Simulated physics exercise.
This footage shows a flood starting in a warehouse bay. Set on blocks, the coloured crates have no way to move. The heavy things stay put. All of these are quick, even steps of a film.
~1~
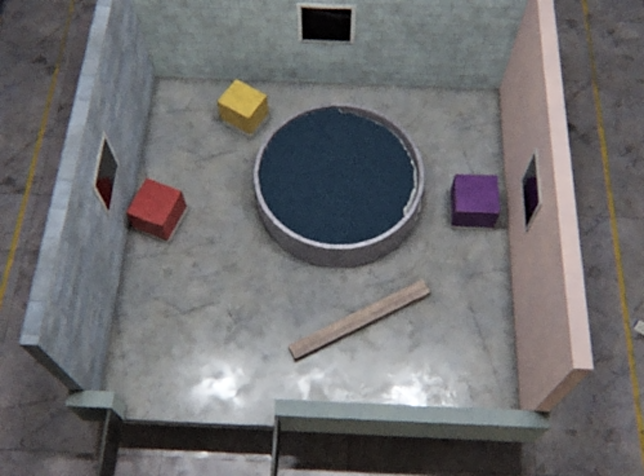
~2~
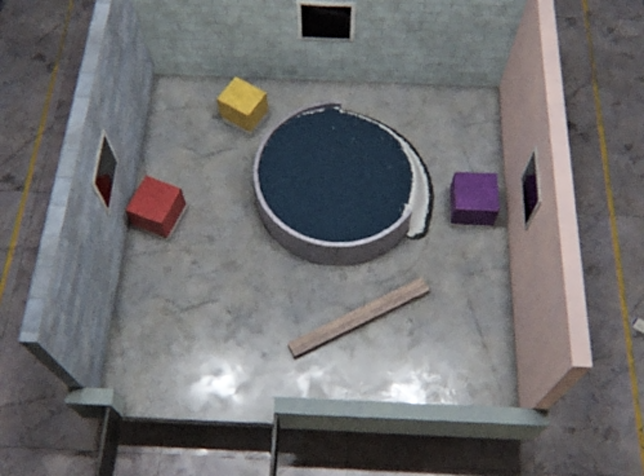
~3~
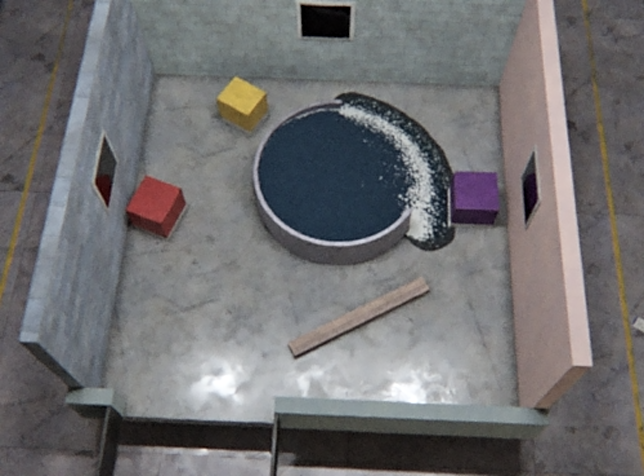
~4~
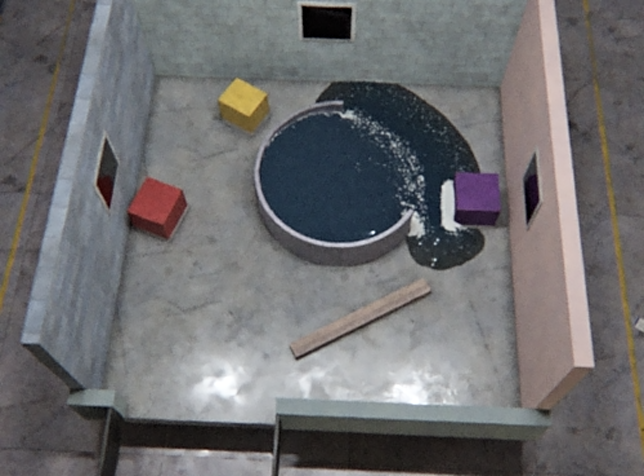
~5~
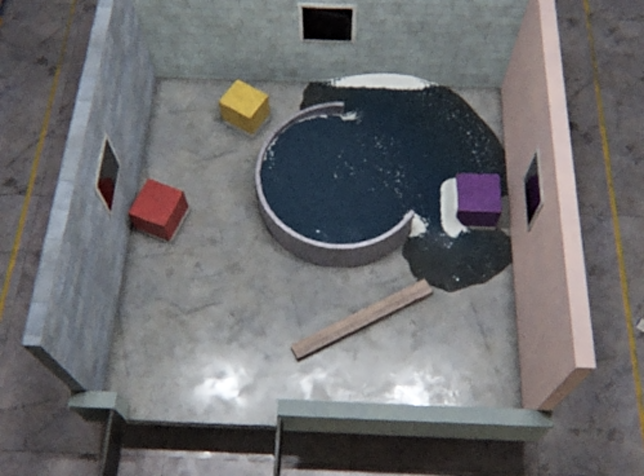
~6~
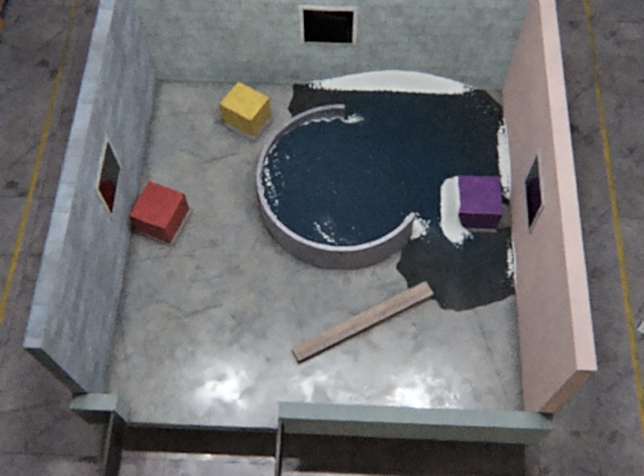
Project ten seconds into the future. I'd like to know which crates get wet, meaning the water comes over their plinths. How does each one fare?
The yellow crate does get wet. The purple crate does get wet. The red crate does get wet.
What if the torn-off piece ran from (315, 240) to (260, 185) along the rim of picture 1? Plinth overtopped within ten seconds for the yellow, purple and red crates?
The yellow crate is not reached; the purple crate is not reached; the red crate is reached.
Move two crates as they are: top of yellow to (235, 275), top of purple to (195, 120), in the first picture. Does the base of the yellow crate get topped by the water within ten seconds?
Well, the yellow one is left untouched in the end.
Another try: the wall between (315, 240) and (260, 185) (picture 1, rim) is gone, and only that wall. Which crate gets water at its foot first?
First in line is the red-painted one.
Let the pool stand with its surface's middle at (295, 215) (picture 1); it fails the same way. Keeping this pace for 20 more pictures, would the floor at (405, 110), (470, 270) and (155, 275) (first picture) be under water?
As listed: Awash, awash, clear.
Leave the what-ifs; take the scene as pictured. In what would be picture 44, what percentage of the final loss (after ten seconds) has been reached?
Near 10 in a hundred.
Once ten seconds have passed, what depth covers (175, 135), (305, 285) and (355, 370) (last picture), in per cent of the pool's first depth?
The depths come to near 8, 10 and 18 per cent respectively.
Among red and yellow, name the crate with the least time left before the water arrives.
Note: The yellow-painted one is first.
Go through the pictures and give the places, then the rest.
The first frame shows the round pool at (339, 175) is whole and still.
In the second frame, water pours out at (406, 154) and has run to (417, 236).
In the third frame, the front is at (343, 99), out from the gap at (405, 155).
In the fourth frame, the front is at (339, 82), out from the gap at (407, 158).
In the fifth frame, the front is at (480, 278), out from the gap at (407, 159).
In the sixth frame, the front is at (514, 288), out from the gap at (408, 162).
A moment on, water covers 30 % of the floor; the yellow crate water round its plinth, the purple crate water round its plinth, the red crate not reached.
Next, water covers 40 % of the floor; the yellow crate water round its plinth, the purple crate water round its plinth, the red crate not reached.
Then, water covers 55 % of the floor; the yellow crate water round its plinth, the purple crate water round its plinth, the red crate not reached.
Later, water covers 95 % of the floor; the yellow crate water round its plinth, the purple crate water round its plinth, the red crate water round its plinth.
In the end, water covers 100 % of the floor; the yellow crate was topped, the purple crate was topped, the red crate was topped.
